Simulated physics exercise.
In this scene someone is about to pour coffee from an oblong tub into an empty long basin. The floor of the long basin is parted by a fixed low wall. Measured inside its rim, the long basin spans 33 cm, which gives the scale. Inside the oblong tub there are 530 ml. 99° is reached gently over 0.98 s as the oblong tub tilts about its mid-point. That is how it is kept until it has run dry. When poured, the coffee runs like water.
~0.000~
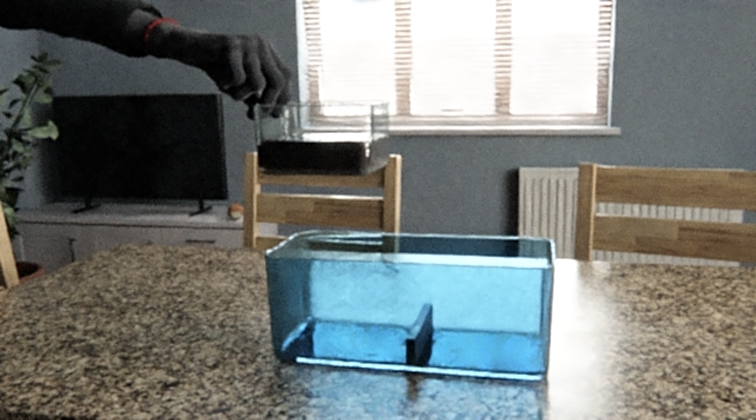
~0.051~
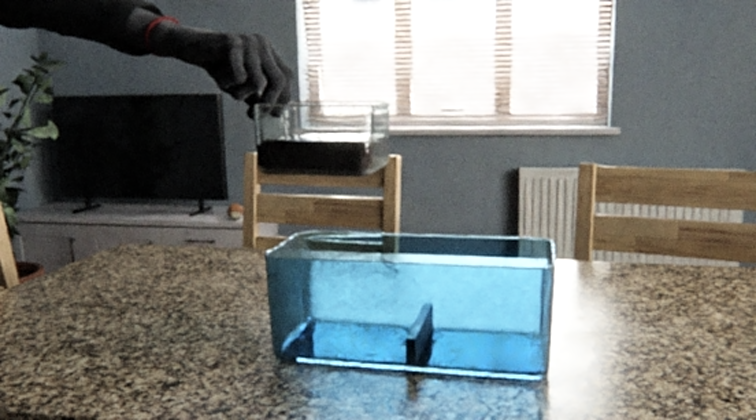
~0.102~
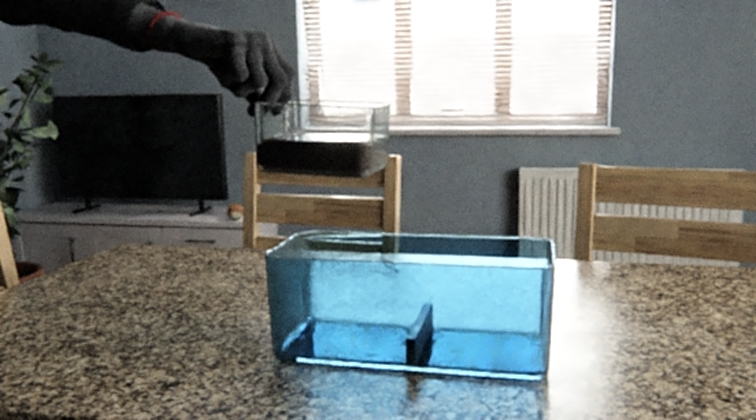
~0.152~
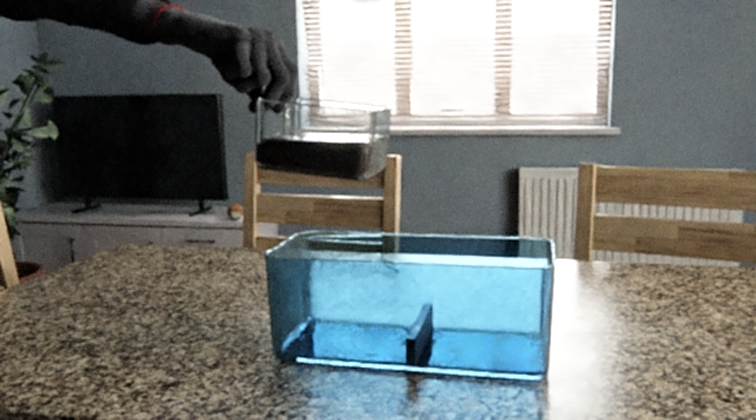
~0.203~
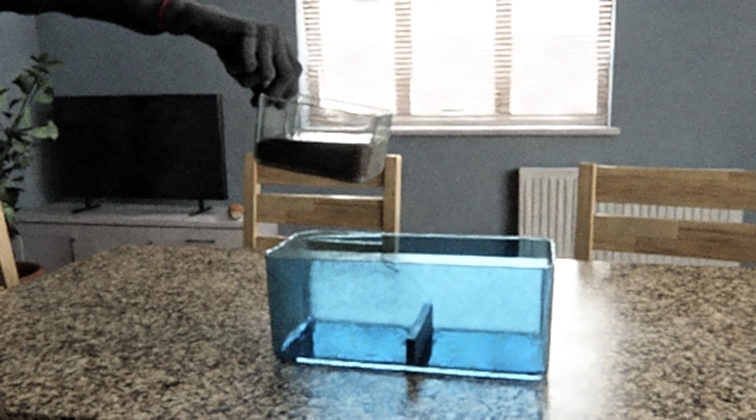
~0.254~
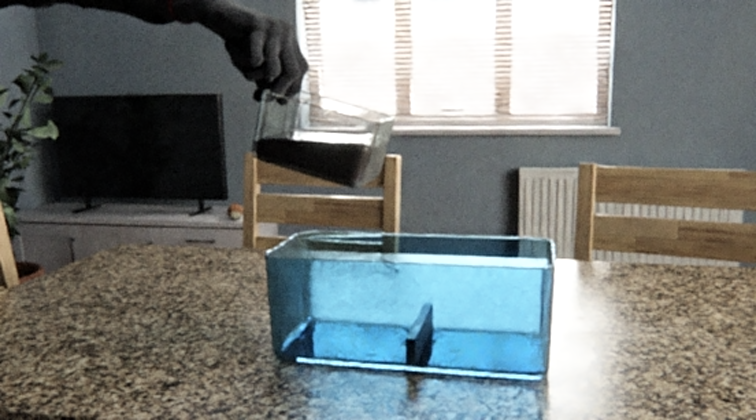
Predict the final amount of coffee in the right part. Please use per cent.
The right part ends with roughly 49 per cent.
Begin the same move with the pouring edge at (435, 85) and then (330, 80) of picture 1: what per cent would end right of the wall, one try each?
Roughly 95 per cent the first time and 5 per cent the second.
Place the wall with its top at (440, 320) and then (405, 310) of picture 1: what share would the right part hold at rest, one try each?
Respectively close to 25 and 70 %.
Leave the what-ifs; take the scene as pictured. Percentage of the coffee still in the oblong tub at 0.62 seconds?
About 66 per cent.
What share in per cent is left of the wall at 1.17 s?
44 %.
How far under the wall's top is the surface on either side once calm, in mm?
Left about 22 mm, right about 22 mm.
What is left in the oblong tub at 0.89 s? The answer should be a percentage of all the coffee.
Close to 22 percent of the total.
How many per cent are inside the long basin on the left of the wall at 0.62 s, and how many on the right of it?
About 3 left, 1 right.
By 0.62 s the tilt is 70° and 66 per cent is still to pour, 3 is left of the wall and 1 right of it.
By 0.89 s the tilt is 97° and 21 per cent is still to pour, 17 is left of the wall and 48 right of it.
By 1.17 s the tilt is 99° and 4 per cent is still to pour, 45 is left of the wall and 48 right of it.
By 1.48 s the tilt is 99° and 0 per cent is still to pour, 51 is left of the wall and 49 right of it.
At rest 50 per cent lies left of the wall, 49 right of it and 0 outside.
